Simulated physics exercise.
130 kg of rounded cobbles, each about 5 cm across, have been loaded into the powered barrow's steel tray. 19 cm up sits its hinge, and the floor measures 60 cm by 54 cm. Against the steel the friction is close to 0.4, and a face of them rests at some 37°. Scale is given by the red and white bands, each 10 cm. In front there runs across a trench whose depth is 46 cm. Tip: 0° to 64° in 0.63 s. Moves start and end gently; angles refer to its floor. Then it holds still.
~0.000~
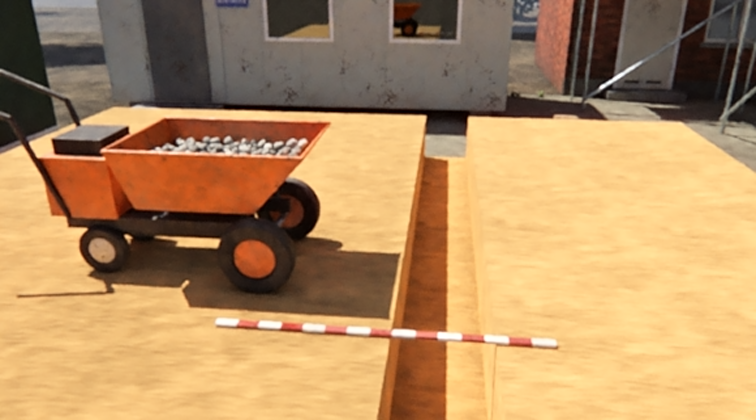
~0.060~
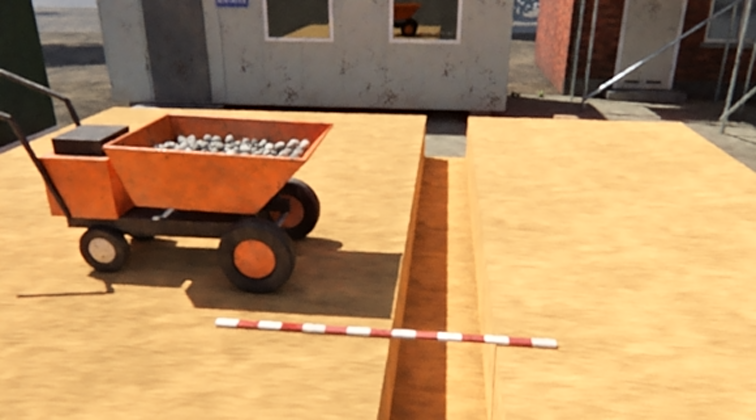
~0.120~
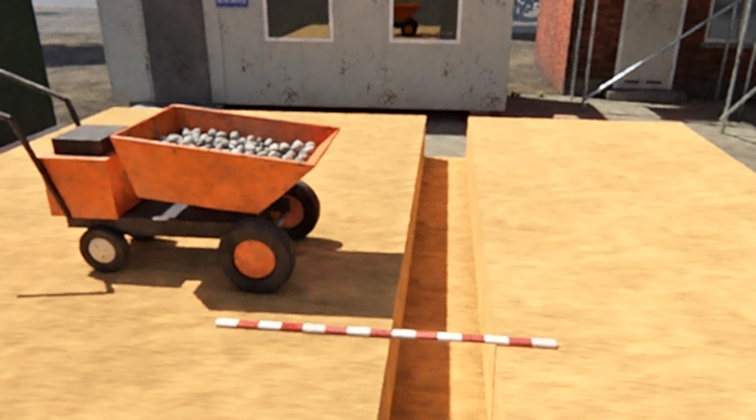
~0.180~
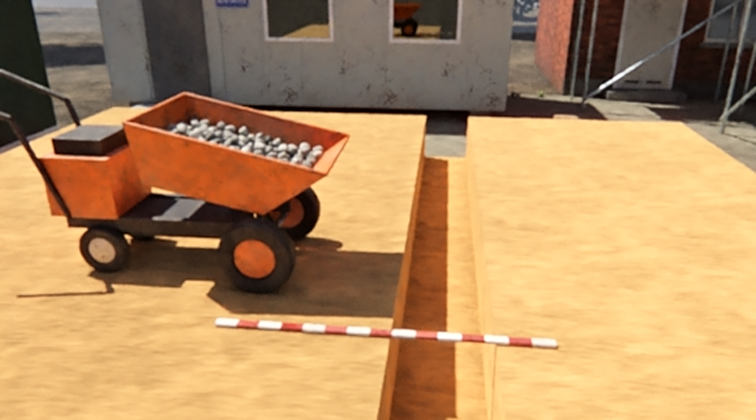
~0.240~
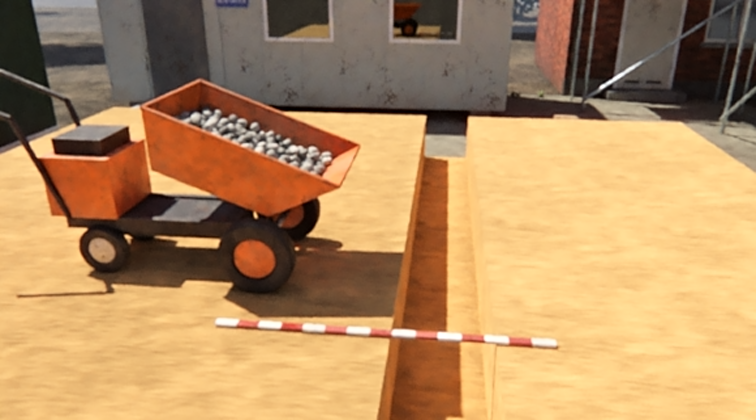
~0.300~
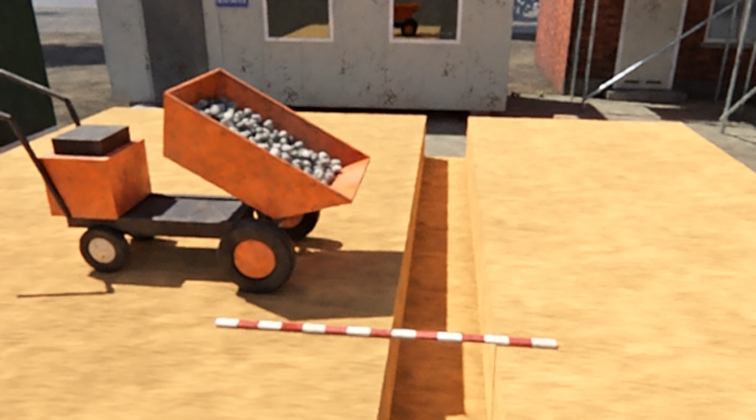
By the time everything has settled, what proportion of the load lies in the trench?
About 97 percent of the load.
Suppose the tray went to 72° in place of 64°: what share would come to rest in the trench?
About 90%.
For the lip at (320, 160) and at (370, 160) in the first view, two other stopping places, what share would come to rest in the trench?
First place: Near 100%; second place: Near 70%.
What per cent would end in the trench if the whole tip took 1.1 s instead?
That works out at about 95 in a hundred.
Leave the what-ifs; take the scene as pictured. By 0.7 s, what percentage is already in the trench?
About 5%.
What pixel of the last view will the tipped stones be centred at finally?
Their centre sits close to (443, 333).
After 0.5 s the floor is at 54°; 100 % in the tray; the foremost stones are at (348, 218).
After 0.7 s the floor is at 64°; 92 % in the tray, 3 % short of the trench, 5 % in the trench; the foremost stones are at (414, 253).
After 1.1 s the floor is at 64°; 33 % in the tray, 4 % short of the trench, 63 % in the trench; the foremost stones are at (480, 317).
After 3.0 s the floor is at 64°; 0 % in the tray, 3 % short of the trench, 97 % in the trench; the foremost stones are at (478, 322).
